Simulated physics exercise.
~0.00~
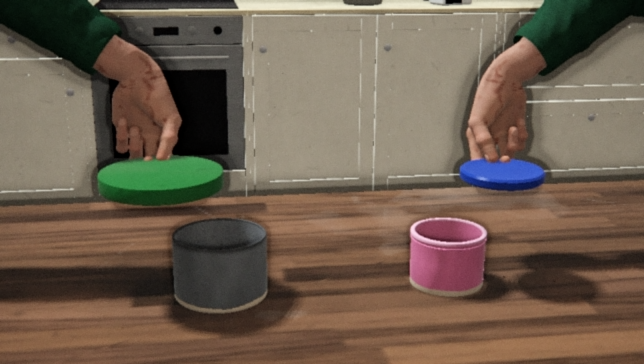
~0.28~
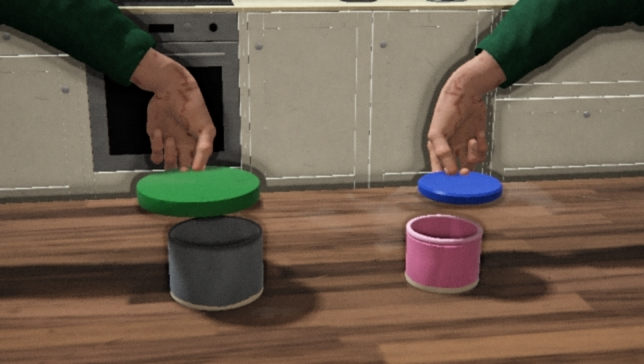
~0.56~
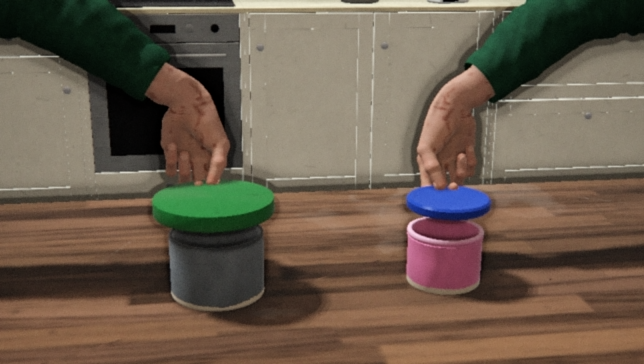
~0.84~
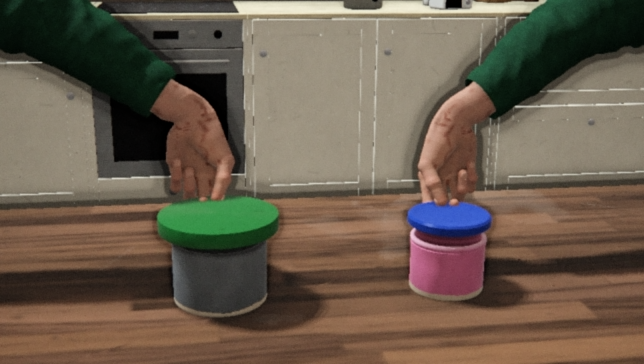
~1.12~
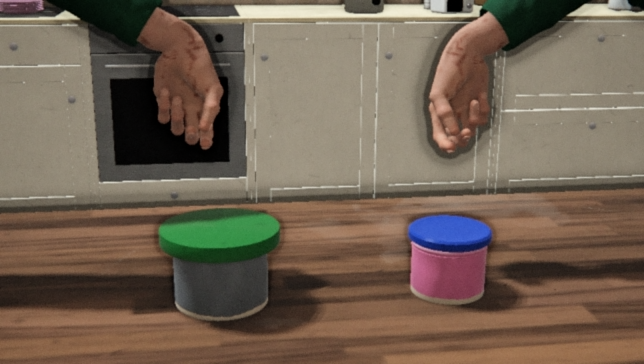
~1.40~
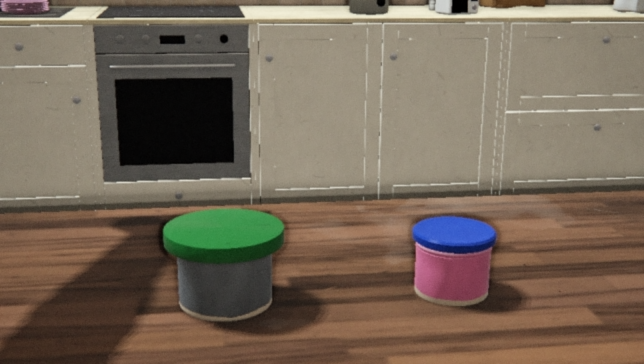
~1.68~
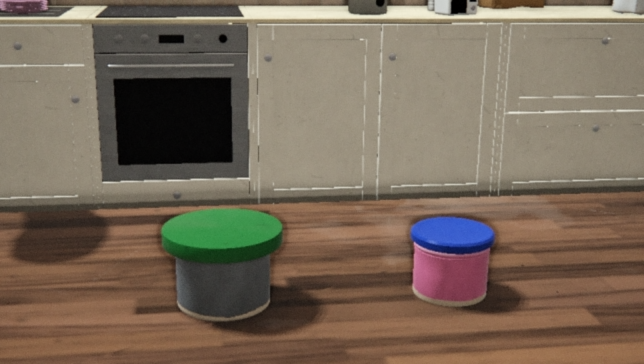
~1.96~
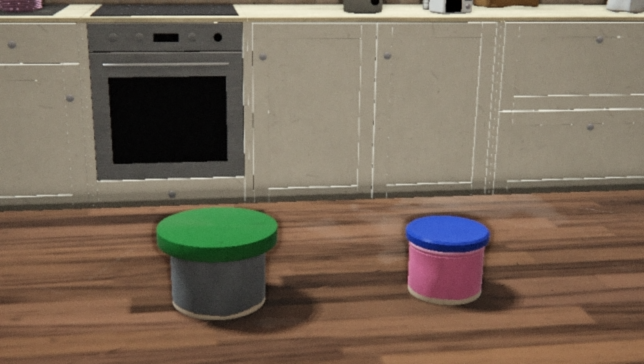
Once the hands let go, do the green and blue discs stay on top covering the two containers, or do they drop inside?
Both stay on top. The green disc covers the opening of the grey container, and the blue disc covers the opening of the pink one.
